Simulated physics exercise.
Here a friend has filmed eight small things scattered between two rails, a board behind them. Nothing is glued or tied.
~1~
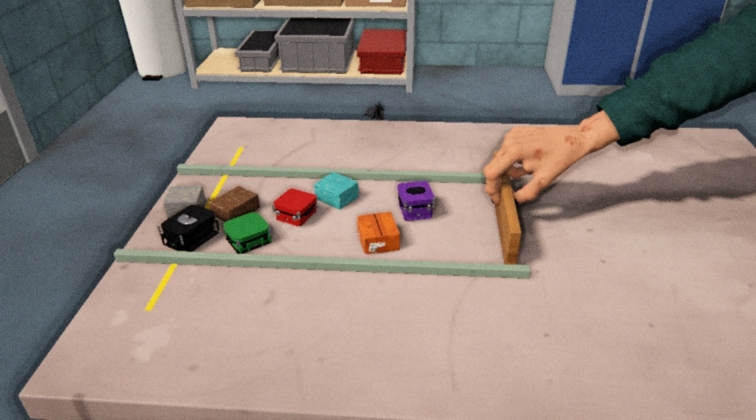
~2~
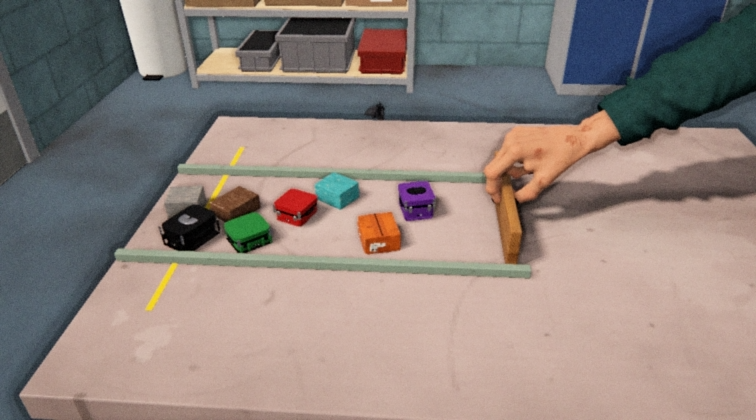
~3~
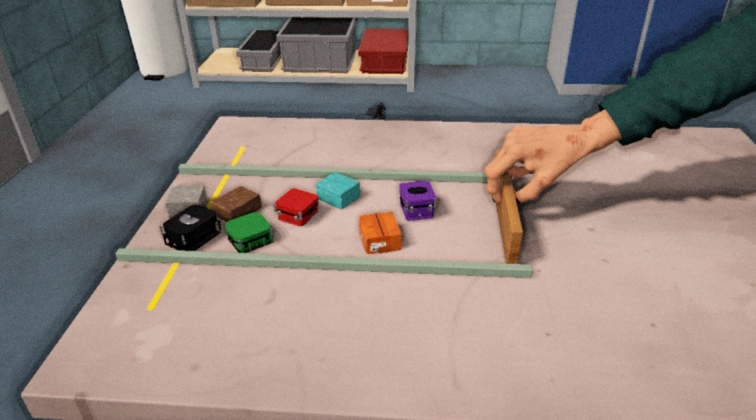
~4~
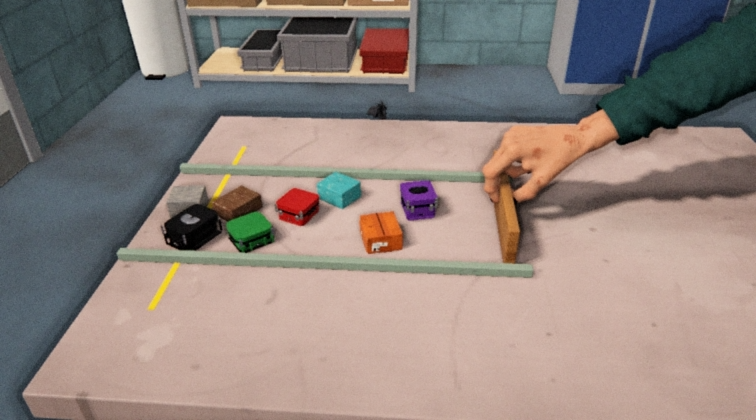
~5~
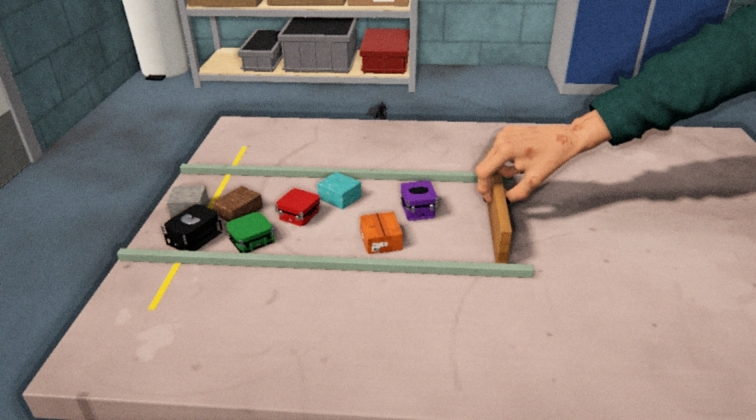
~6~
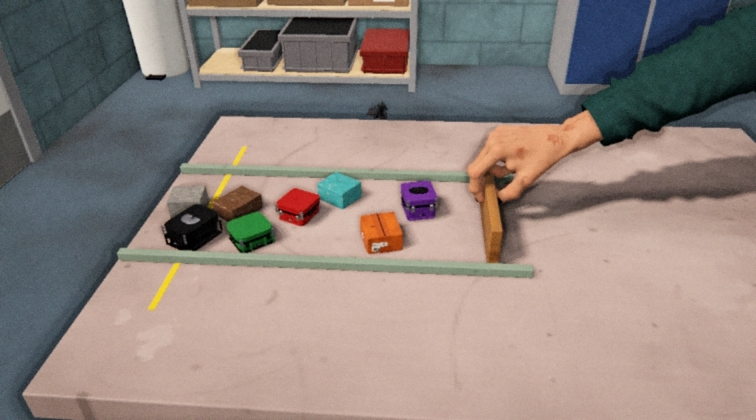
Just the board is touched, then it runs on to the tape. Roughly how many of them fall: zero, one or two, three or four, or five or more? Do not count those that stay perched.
Three, maybe four go.
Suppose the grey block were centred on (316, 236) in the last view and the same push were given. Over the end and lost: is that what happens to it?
This time it stays where it is.
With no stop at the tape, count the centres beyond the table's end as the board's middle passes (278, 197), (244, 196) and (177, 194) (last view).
0, 1 and 5.
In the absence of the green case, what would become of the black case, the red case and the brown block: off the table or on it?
Black case: Still up; red case: Still up; brown block: Down.
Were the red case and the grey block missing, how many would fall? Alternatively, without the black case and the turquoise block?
1, then 2.
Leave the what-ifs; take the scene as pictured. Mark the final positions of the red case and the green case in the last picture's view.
I'd put one close to (157, 205) and the other close to (134, 237).
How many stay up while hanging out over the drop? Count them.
Looks like 2 of them.
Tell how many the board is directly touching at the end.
So the total is 3.
A little later, none off yet; grey block at rest near (188, 201); black case at rest near (193, 229); brown block at rest near (238, 205).
Next, none off yet; grey block at rest near (188, 201); black case at rest near (193, 229); brown block at rest near (235, 205).
Later still, none off yet; grey block tilted a little near (143, 199); black case shifted about its own width near (147, 226); brown block shifted well along near (172, 203).
When it is over, the number that fall off is three or four; down, brown block, black case and grey block.
